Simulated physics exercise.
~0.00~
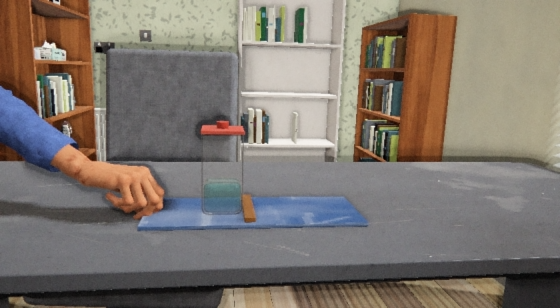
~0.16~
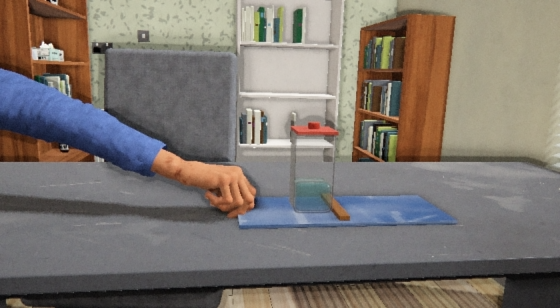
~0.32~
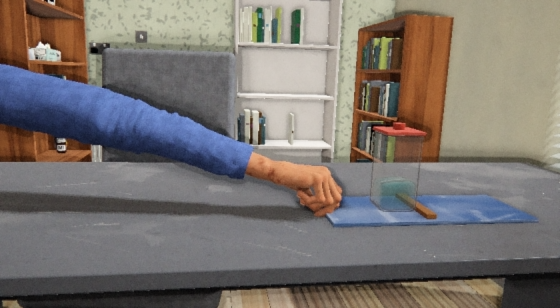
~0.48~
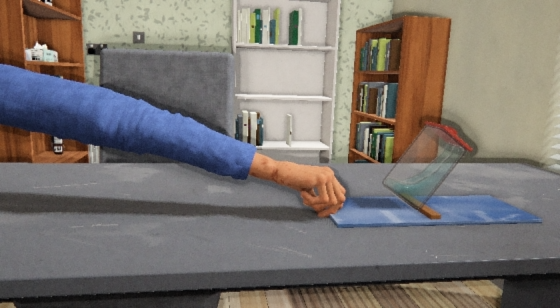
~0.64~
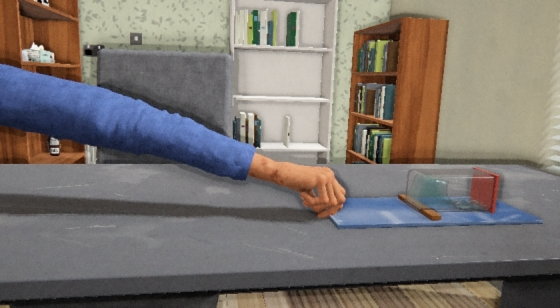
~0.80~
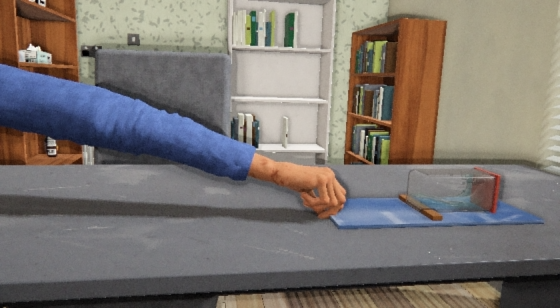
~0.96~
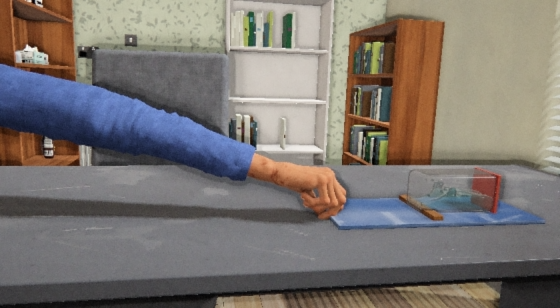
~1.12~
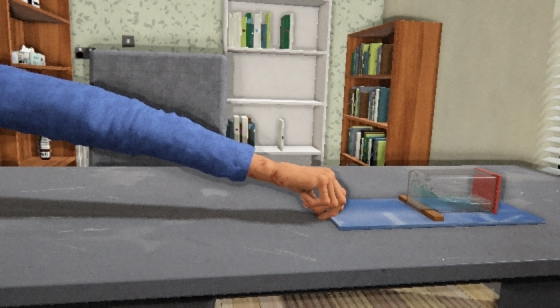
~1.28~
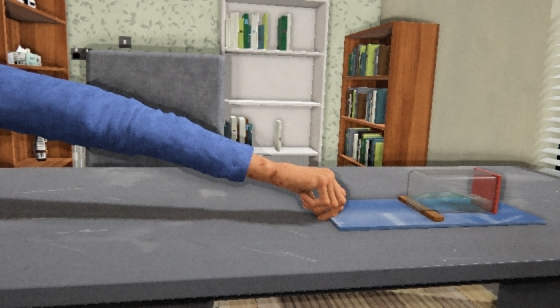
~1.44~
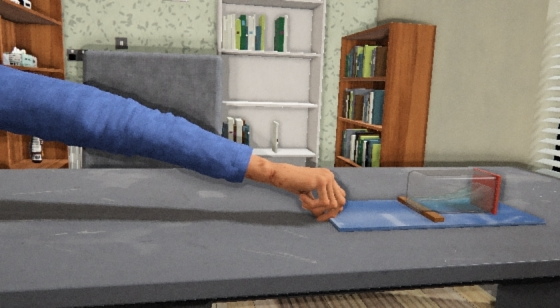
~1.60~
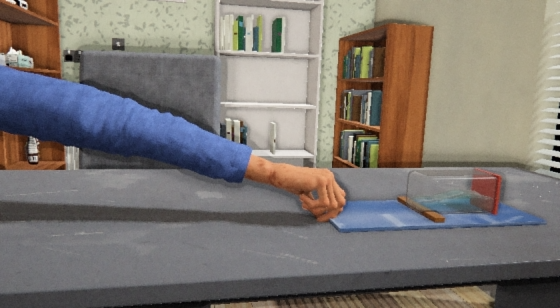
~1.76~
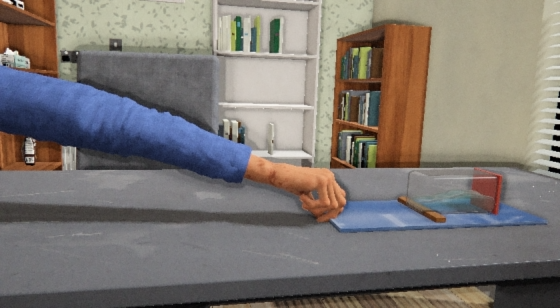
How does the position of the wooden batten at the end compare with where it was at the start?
The batten ends up well to the right of where it began, having travelled along the table with the blue board.
